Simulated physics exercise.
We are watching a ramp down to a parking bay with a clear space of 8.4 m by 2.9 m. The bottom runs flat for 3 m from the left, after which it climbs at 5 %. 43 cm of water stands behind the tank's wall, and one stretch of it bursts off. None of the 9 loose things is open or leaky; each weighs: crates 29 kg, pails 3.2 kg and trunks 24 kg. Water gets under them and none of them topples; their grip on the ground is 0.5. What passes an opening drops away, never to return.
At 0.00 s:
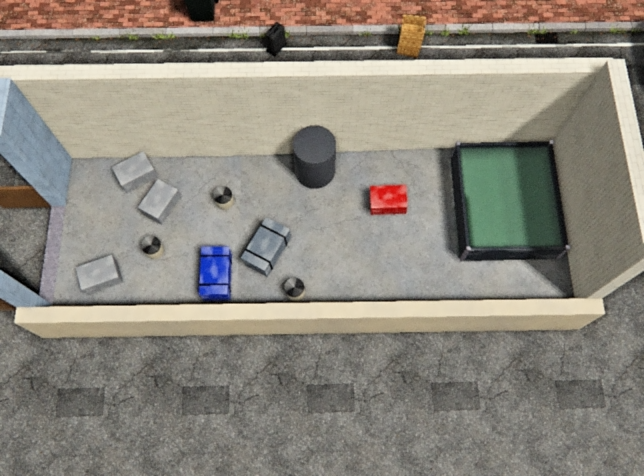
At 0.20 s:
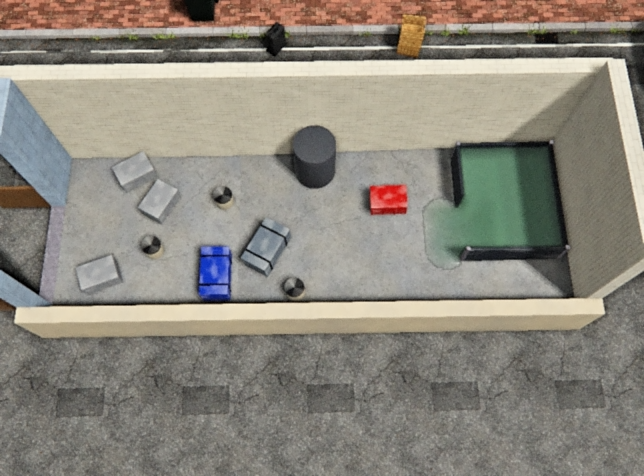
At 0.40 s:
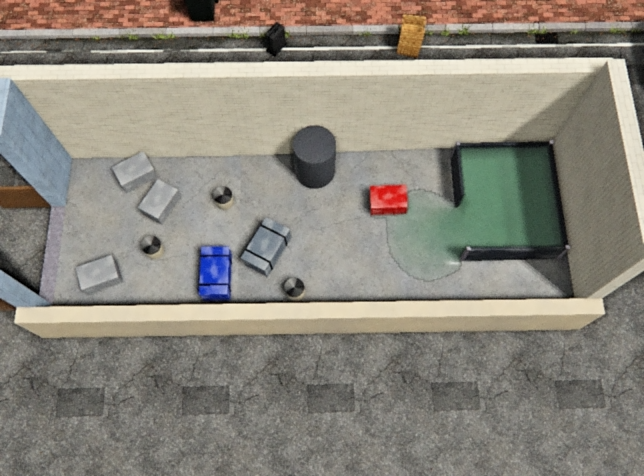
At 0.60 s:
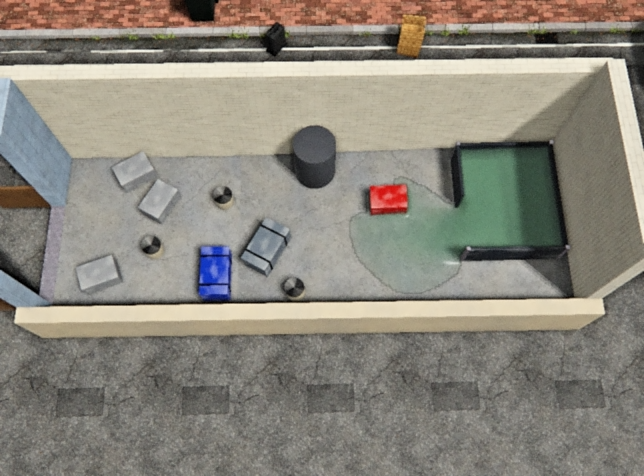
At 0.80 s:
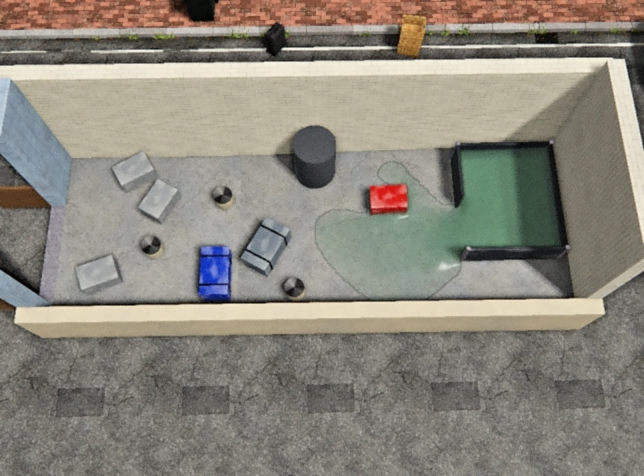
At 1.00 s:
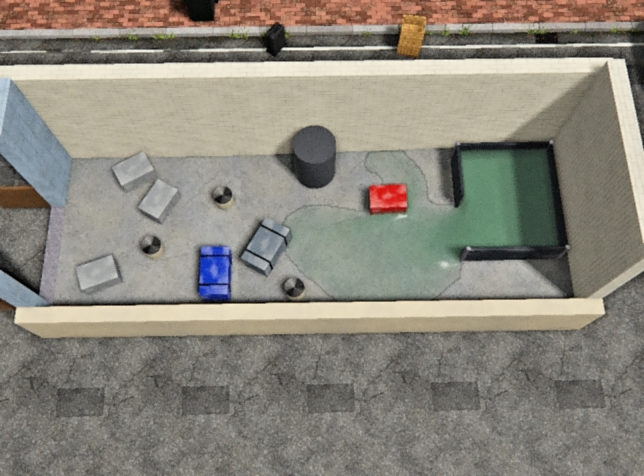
Green water spreads from a dark-framed tank at the right end of a walled, grey-floored bay, seen from high above by a camera that stays still. A red crate sits left of the tank, with a dark cylinder, blue and grey trunks, small round pails and pale blocks farther left. Part of the tank's left side bursts open, and the water fans leftward, curling around the crate while the objects stay put.
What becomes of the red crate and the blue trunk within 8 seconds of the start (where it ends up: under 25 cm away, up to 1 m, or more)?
My prediction: Red crate: Stays close by. Blue trunk: Goes a long way.
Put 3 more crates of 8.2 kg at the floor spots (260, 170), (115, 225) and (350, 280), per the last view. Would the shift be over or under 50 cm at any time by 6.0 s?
In the order asked: Stays inside the line, crosses the line, crosses the line.
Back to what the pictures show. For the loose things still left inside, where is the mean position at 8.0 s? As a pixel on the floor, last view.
I'd put it close to (169, 207) in the last view.
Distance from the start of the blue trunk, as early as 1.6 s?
Some 5 cm from the start.
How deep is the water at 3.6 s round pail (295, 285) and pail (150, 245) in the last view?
Some 14 cm at the first, some 2 cm at the second.
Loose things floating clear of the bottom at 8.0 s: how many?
2.
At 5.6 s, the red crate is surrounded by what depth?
I'd say around 3 cm.
After 1.6 s the red crate is near (388, 195), 0.0 m from its start, aground; the blue trunk is near (212, 270), 0.0 m from its start, aground; 0 of 9 are out; 1 afloat.
After 3.6 s the red crate is near (388, 195), 0.0 m from its start, aground; the blue trunk is near (110, 241), 1.8 m from its start, aground; 0 of 9 are out; 3 afloat.
After 5.6 s the red crate is near (388, 195), 0.0 m from its start, aground; the blue trunk is near (78, 205), 2.6 m from its start, aground; 2 of 9 are out; 2 afloat.
After 8.0 s the red crate is near (388, 195), 0.0 m from its start, aground; the blue trunk is near (82, 195), 2.6 m from its start, aground; 2 of 9 are out; 2 afloat.
